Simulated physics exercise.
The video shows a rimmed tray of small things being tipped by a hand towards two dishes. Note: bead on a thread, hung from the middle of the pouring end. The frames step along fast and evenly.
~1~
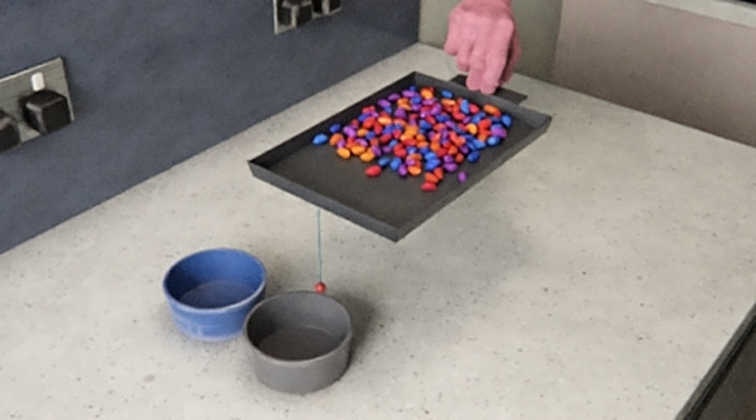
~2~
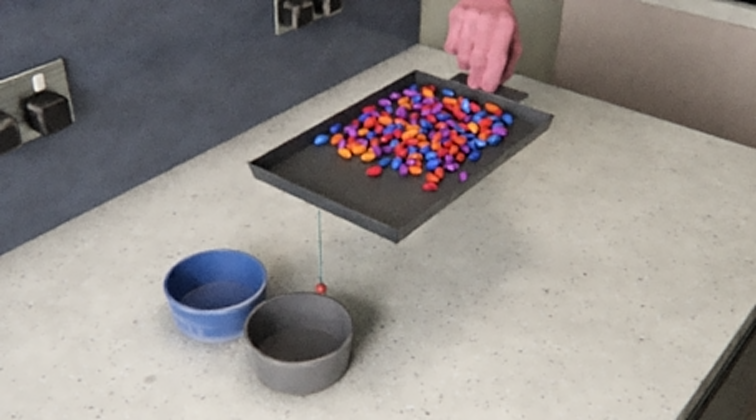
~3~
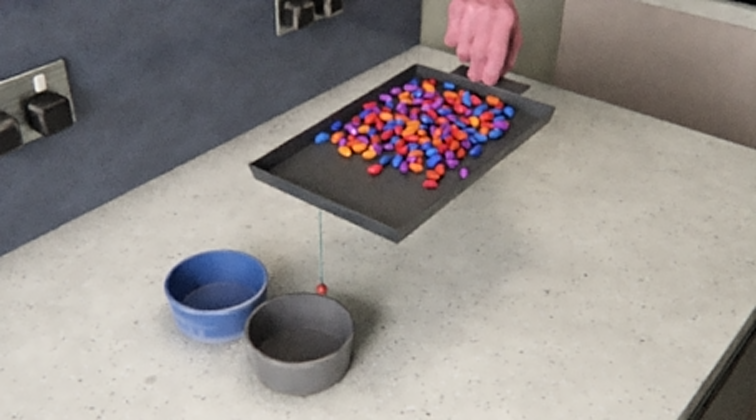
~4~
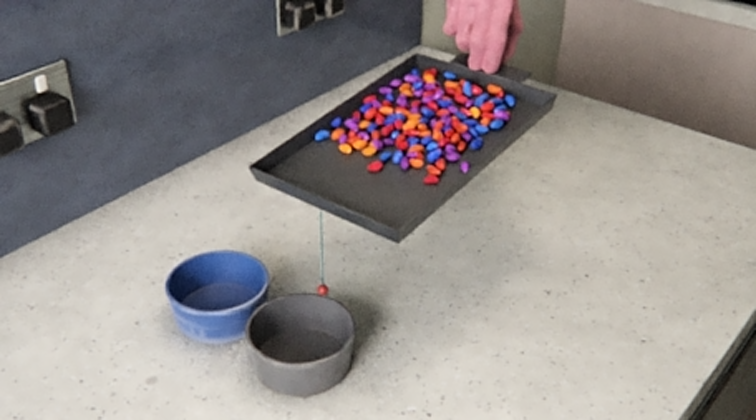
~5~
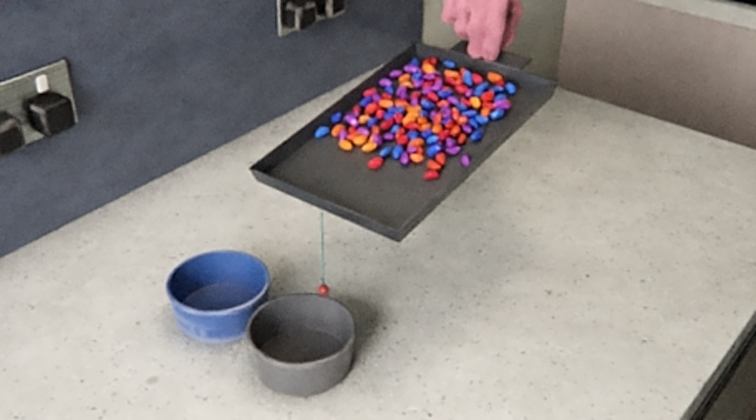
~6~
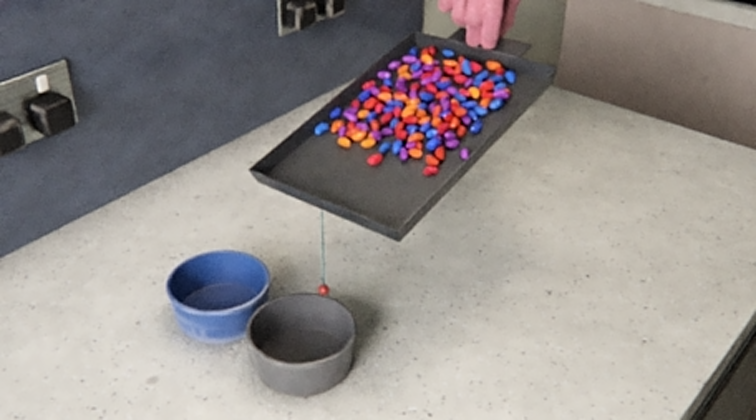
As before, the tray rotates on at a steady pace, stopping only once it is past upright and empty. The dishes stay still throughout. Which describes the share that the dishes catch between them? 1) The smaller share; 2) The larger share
2.
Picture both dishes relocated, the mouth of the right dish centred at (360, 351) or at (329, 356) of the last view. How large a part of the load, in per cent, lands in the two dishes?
In order: 80 percent and 90 percent.
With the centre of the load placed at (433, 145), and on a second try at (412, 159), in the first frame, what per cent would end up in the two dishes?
Around 80 in a hundred the first time, around 70 in a hundred the second.
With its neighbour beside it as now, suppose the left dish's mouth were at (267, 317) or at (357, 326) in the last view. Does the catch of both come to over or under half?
The first place gets the greater share, the second a lesser share.
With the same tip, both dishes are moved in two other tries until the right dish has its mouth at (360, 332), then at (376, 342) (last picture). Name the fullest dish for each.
Result, first place: The lefthand one; second place: The lefthand one.
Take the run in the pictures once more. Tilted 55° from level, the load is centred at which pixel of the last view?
Roughly at (317, 162).
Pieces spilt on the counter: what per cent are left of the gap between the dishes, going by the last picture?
50 per cent, about.
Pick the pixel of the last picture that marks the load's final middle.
Near pixel (269, 342).
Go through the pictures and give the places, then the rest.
In the first frame, corners of the pouring end near (253, 161) and (396, 226), level; middle of the load near (423, 134), jelly beans; left dish near (179, 317); right dish near (262, 368); bead on its thread near (321, 287).
In the second frame, corners of the pouring end near (253, 162) and (397, 227), level; middle of the load near (424, 133).
In the third frame, corners of the pouring end near (254, 164) and (397, 228), tipped barely, lowest at the left corner; middle of the load near (424, 129).
In the fourth frame, corners of the pouring end near (254, 166) and (397, 228), tipped a little, lowest at the left corner; middle of the load near (425, 122).
In the fifth frame, corners of the pouring end near (254, 167) and (397, 227), tipped a little, lowest at the left corner; middle of the load near (425, 115).
In the sixth frame, corners of the pouring end near (254, 168) and (396, 227), tipped a little, lowest at the left corner; middle of the load near (423, 107); left dish near (182, 318); right dish near (265, 370).
Shortly afterwards, tray tipped steeply; all but a few on the tray; only a few in the right dish; only a few in the air.
Next, tray tipped right over; near two thirds on the tray; a little in the right dish; a little in the left dish; a little outside both; a little in the air.
Some moments later, tray tipped past a quarter turn; near a third in the right dish; near a third in the left dish; near a quarter outside both.
In the end, tray tipped past a quarter turn; near a third in the right dish; near a third in the left dish; near a quarter outside both.
